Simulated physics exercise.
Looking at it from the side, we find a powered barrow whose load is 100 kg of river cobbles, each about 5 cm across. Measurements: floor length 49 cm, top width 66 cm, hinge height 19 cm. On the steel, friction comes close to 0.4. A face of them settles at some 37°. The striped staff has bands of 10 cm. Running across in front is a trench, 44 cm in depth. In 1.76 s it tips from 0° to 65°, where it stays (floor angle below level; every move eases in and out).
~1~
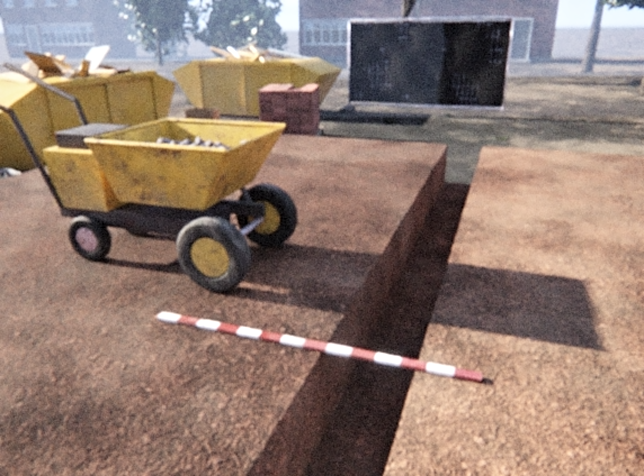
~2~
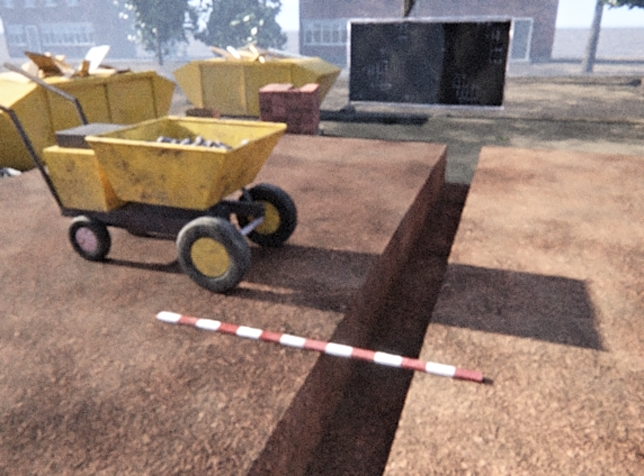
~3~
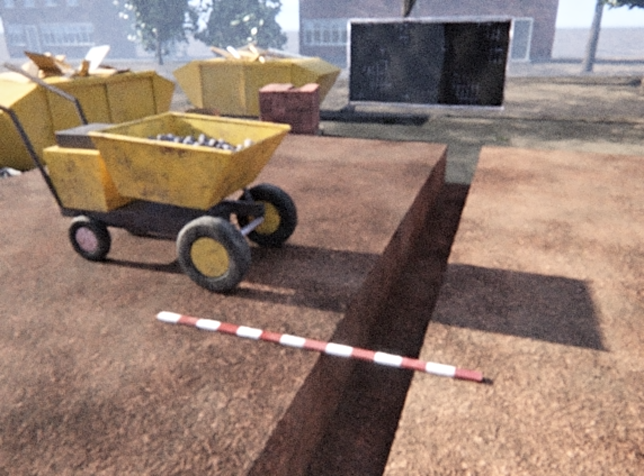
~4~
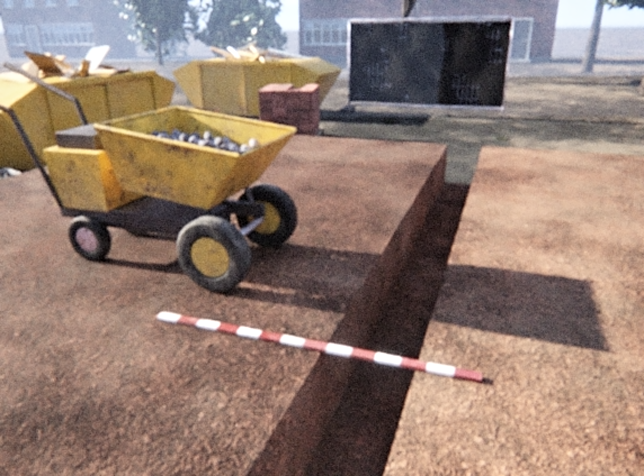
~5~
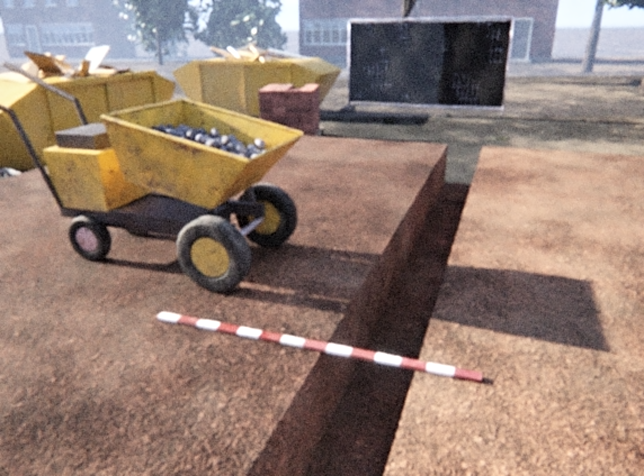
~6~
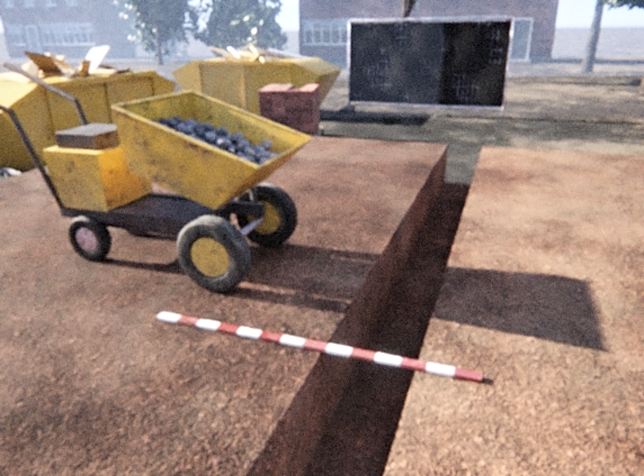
A yellow powered barrow loaded with grey stones gradually tilts its tray toward the right.
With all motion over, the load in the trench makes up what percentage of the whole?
It makes up about 49 percent of the whole load.
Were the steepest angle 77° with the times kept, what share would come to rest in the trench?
About 90 per cent would end up in the trench.
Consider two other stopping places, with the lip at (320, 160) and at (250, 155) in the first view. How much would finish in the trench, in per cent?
First spot about 30, second spot about 60 per cent.
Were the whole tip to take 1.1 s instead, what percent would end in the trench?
With that timing, about 50 per cent.
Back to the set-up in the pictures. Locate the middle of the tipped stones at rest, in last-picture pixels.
I'd put it close to (389, 352).
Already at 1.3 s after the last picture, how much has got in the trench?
Roughly 5% by that time.
Then, 0.7 s after the last picture the floor is at 55°, 100 % in the tray; the foremost stones are at (307, 207).
Then, 1.3 s after the last picture the floor is at 65°, 86 % in the tray, 8 % short of the trench, 6 % in the trench; the foremost stones are at (397, 339).
Then, 1.6 s after the last picture the floor is at 65°, 64 % in the tray, 11 % short of the trench, 24 % in the trench; the foremost stones are at (422, 380).
Then, 3.6 s after the last picture the floor is at 65°, 35 % in the tray, 16 % short of the trench, 49 % in the trench; the foremost stones are at (428, 362).
